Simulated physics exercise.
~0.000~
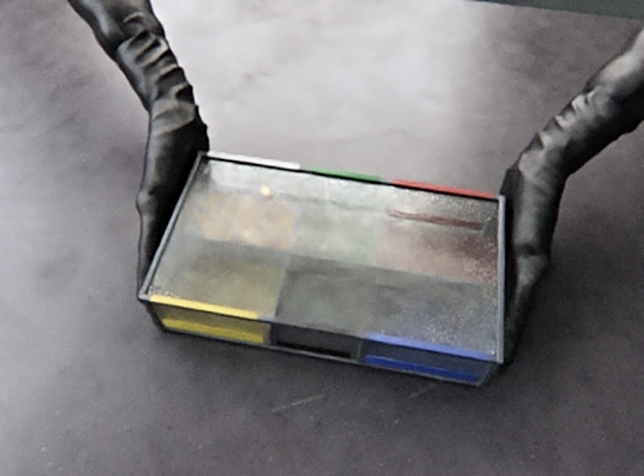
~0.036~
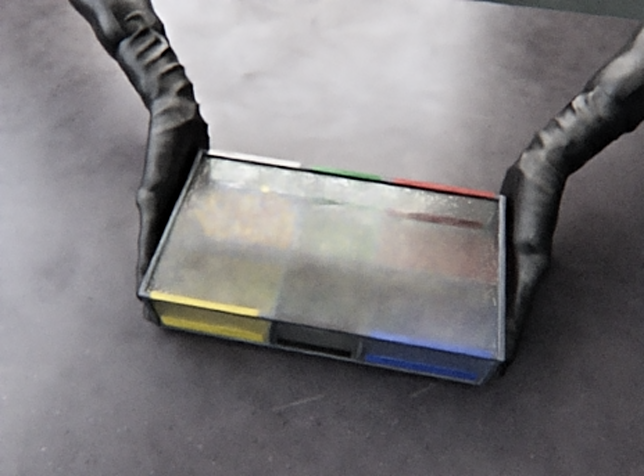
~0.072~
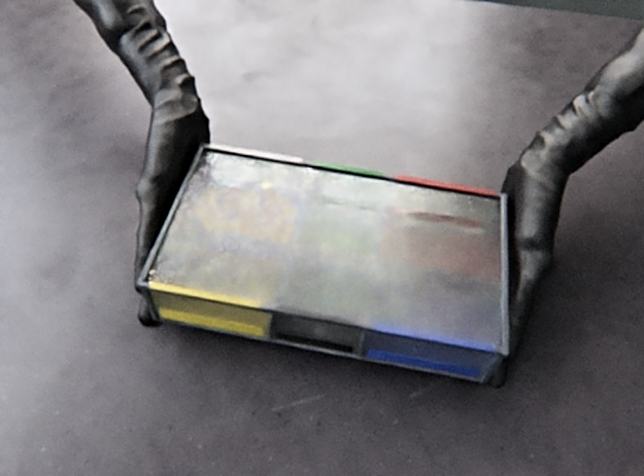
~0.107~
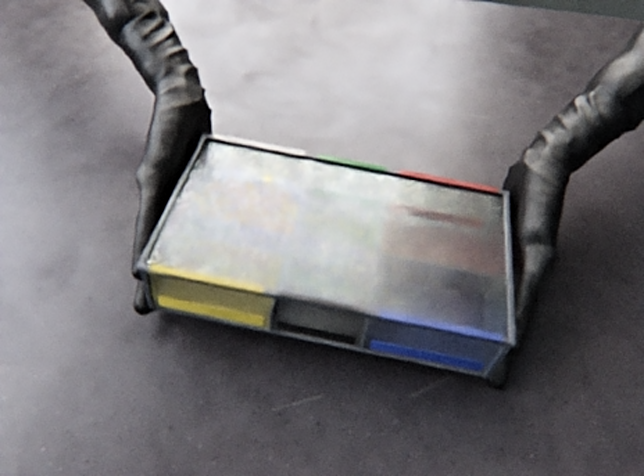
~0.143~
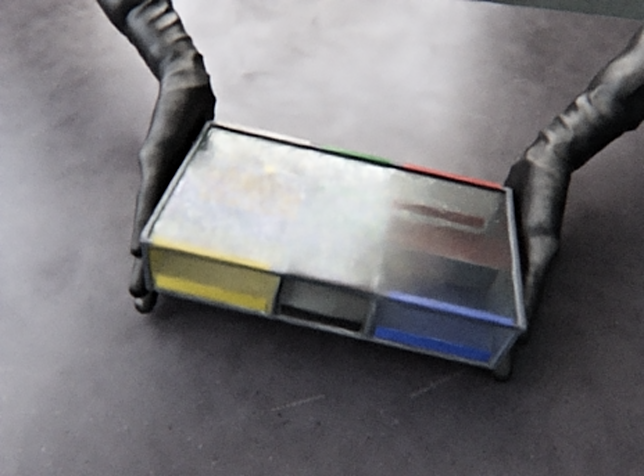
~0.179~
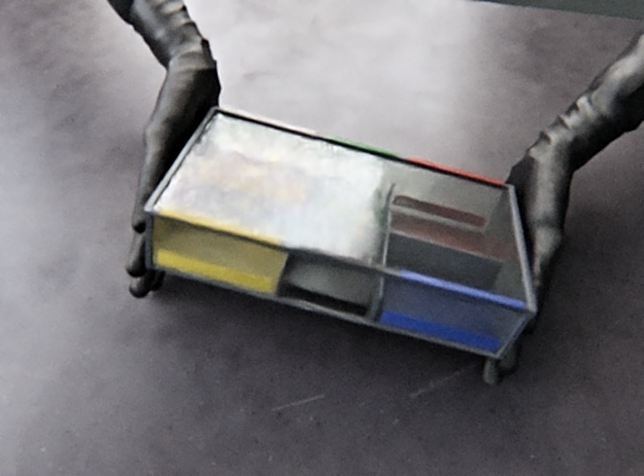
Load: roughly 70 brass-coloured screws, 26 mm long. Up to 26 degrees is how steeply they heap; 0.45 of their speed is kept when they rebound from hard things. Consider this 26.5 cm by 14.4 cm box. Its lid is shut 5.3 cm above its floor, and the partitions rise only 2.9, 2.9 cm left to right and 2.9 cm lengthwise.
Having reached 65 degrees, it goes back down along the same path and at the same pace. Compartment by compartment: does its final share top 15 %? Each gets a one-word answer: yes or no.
My answers are red no, blue no, green no, yellow no, white yes, black no.
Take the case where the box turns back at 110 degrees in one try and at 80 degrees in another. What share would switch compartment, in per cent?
First try: Around 10 %; second try: Around 5 %.
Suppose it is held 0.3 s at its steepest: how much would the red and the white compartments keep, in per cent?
In that case red keeps 0% and white keeps 95%.
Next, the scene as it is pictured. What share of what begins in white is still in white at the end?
About 90 in a hundred.
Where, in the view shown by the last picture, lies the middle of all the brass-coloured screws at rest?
Somewhere near (267, 211) in the last picture.
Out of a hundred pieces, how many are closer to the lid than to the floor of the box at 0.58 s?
Close to 20 in a hundred.
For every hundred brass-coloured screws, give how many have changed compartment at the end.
About 5 %.
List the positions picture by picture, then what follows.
The first picture shows box tilt 0 degrees, front corners at (146, 296) and (497, 358); white 100 %.
The second picture shows box tilt 1 degrees, front corners at (145, 293) and (498, 356).
The third picture shows box tilt 3 degrees, front corners at (145, 283) and (502, 350), lowest corner right back.
The fourth picture shows box tilt 7 degrees, front corners at (144, 266) and (509, 340), lowest corner right back.
The fifth picture shows box tilt 13 degrees, front corners at (147, 239) and (518, 325), lowest corner right back.
The sixth picture shows box tilt 19 degrees, front corners at (152, 209) and (529, 309), lowest corner right back; white 100 %. Its pace works out near 155 degrees a second.
After 0.58 s, tilt 64 degrees; white 100 %.
After 0.85 s, tilt 26 degrees; green 5 %, white 95 %.
After 1.22 s, tilt 0 degrees; green 5 %, white 95 %.
At rest (1.5 s), red 0 %, blue 0 %, green 5 %, yellow 0 %, white 95 %, black 0 %.
